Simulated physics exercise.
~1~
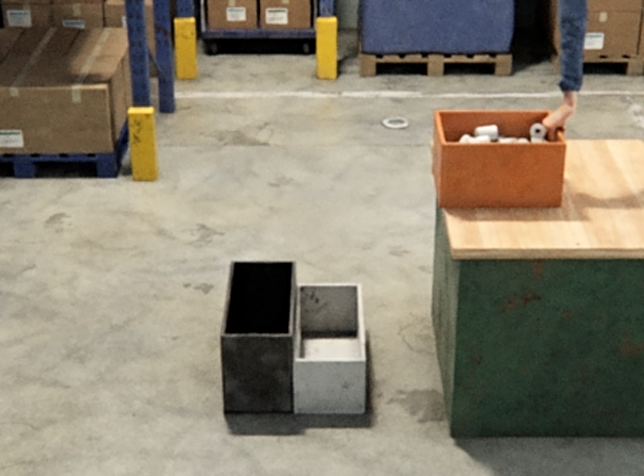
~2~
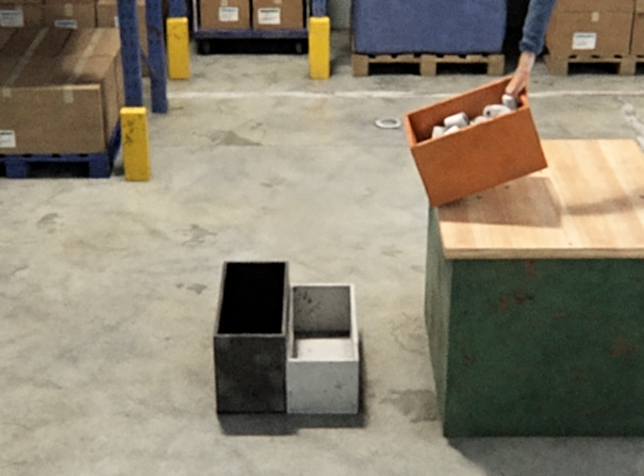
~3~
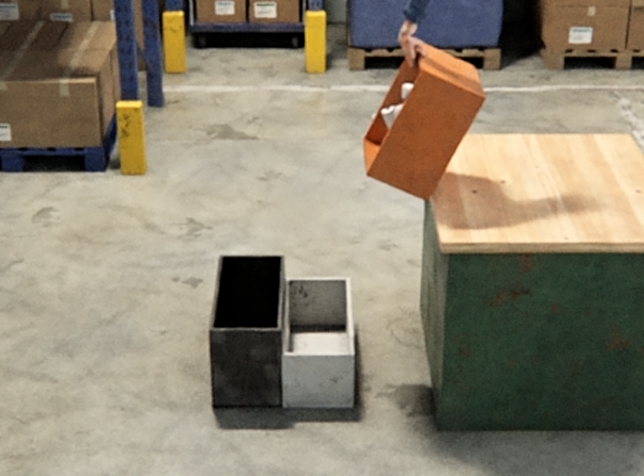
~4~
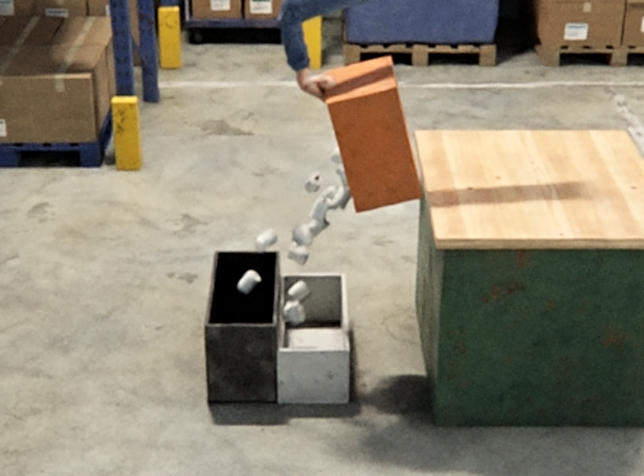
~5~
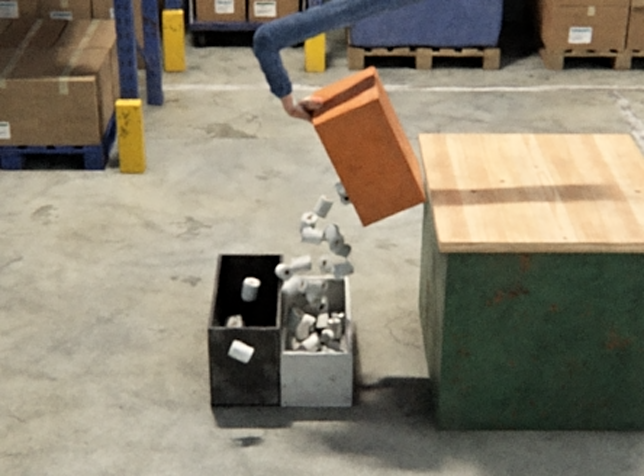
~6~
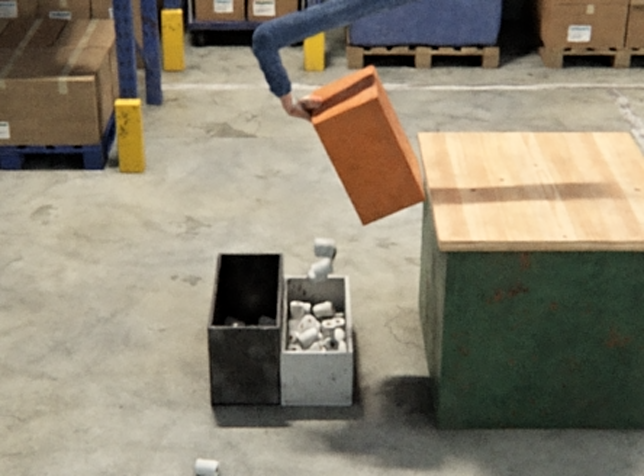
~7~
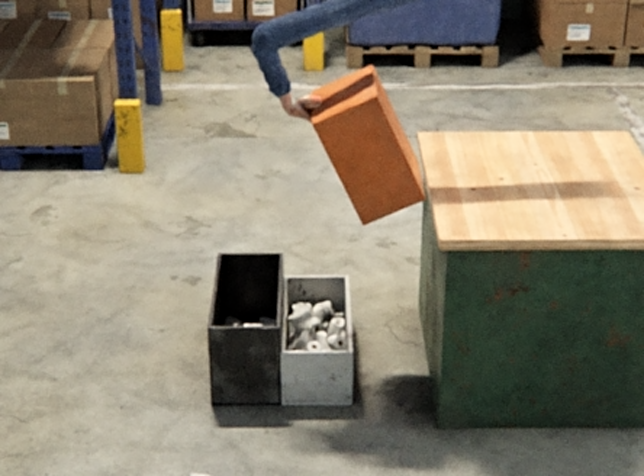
The clip opens on a warehouse floor, where a hand holds an orange box of small white rolls at the end of a green bench with a wooden top. The hand tips the box up and over the bench's edge, toward an empty white box and a taller black one standing below. As it turns mouth-down, the rolls tumble out in a loose stream, dropping into both boxes. One roll misses and ends up on the floor toward the bottom left. The orange box stays tilted as the last rolls drop, leaving a heap in the white box and fewer in the black one.
